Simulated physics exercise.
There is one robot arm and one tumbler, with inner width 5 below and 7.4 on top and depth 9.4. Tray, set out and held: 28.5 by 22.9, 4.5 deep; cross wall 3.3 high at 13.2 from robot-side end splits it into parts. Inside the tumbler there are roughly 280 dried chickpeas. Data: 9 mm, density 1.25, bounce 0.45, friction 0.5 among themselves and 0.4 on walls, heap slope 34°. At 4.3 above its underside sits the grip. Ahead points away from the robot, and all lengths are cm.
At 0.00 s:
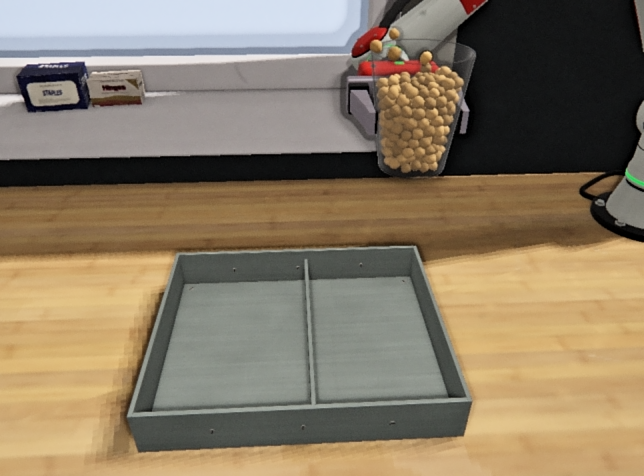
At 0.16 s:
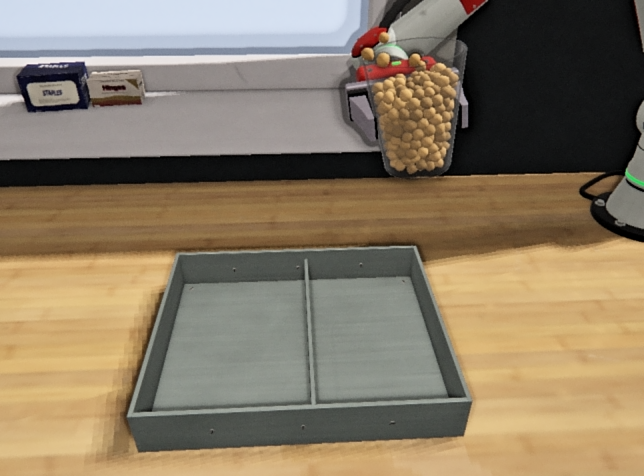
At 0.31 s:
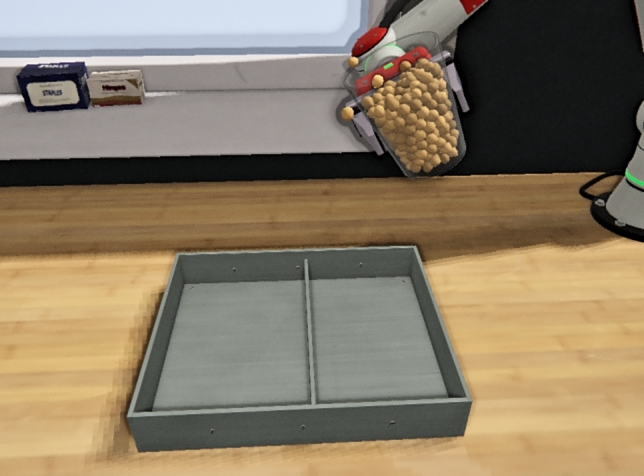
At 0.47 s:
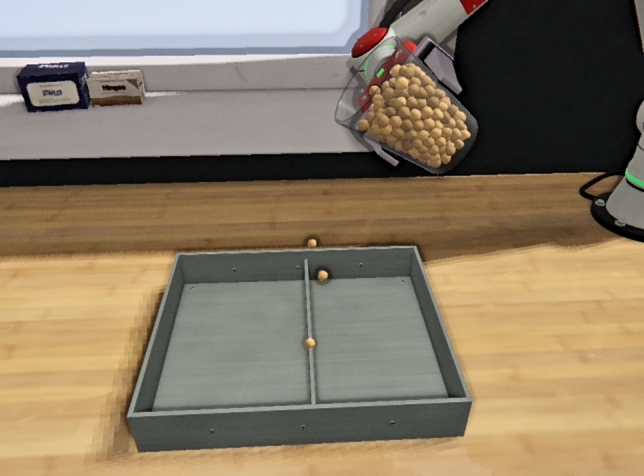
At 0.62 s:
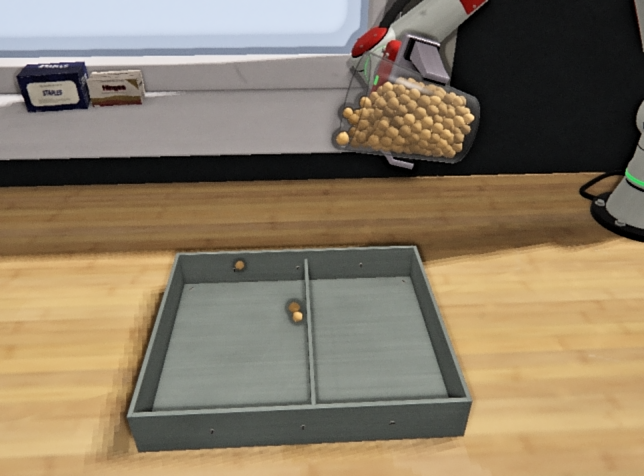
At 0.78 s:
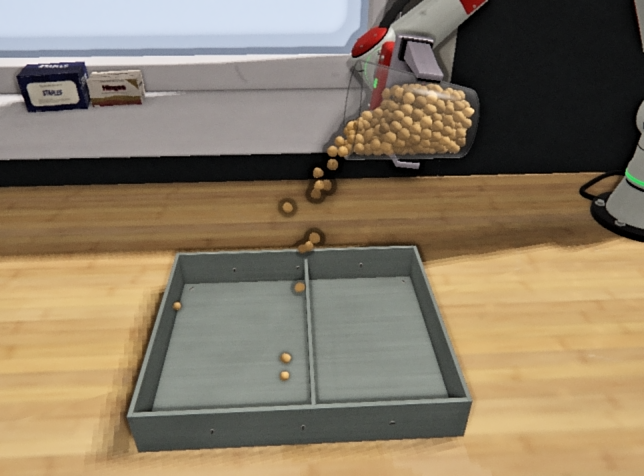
On a wooden table, a robot arm tilts a clear tumbler, dropping some chickpeas into a divided tray.
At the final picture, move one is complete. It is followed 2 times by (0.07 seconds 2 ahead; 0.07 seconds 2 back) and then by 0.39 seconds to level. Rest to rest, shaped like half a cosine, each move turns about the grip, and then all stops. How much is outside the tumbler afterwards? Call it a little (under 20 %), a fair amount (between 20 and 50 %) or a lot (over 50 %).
A lot.
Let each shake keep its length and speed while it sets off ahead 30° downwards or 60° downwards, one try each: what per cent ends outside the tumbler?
Estimates, in order: 40 % then 25 %.
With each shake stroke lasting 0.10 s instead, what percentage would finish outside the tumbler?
Then about 55 per cent.
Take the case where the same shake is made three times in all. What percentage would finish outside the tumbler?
My guess is near 70 per cent.
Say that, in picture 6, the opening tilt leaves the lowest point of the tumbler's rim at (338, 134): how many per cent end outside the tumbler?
Roughly 30 percent, give or take.
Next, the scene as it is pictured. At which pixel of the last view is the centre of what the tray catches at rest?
It ends up close to (231, 343).
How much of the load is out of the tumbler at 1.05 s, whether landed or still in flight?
Share gone by then: Close to 45 %.
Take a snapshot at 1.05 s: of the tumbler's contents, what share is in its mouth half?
Near 80 %.
After 1.05 s, tilted 82° forward, highest piece 26 above the table; 152 in the tumbler, 50 in the far-side part, 1 in the robot-side part, 79 in flight or on a rim.
After 1.32 s, tilted 22° forward, highest piece 30 above the table; 165 in the far-side part, 104 in the tumbler, 8 in the robot-side part, 1 on the table or floor, 4 in flight or on a rim.
After 1.65 s, level, highest piece 27 above the table; 169 in the far-side part, 104 in the tumbler, 8 in the robot-side part, 1 on the table or floor.
After 2.70 s, level, highest piece 27 above the table; 169 in the far-side part, 104 in the tumbler, 8 in the robot-side part, 1 on the table or floor.
In the end, 169 in the far-side part, 104 in the tumbler, 8 in the robot-side part, 1 on the table or floor. That is 63 % outside the tumbler.
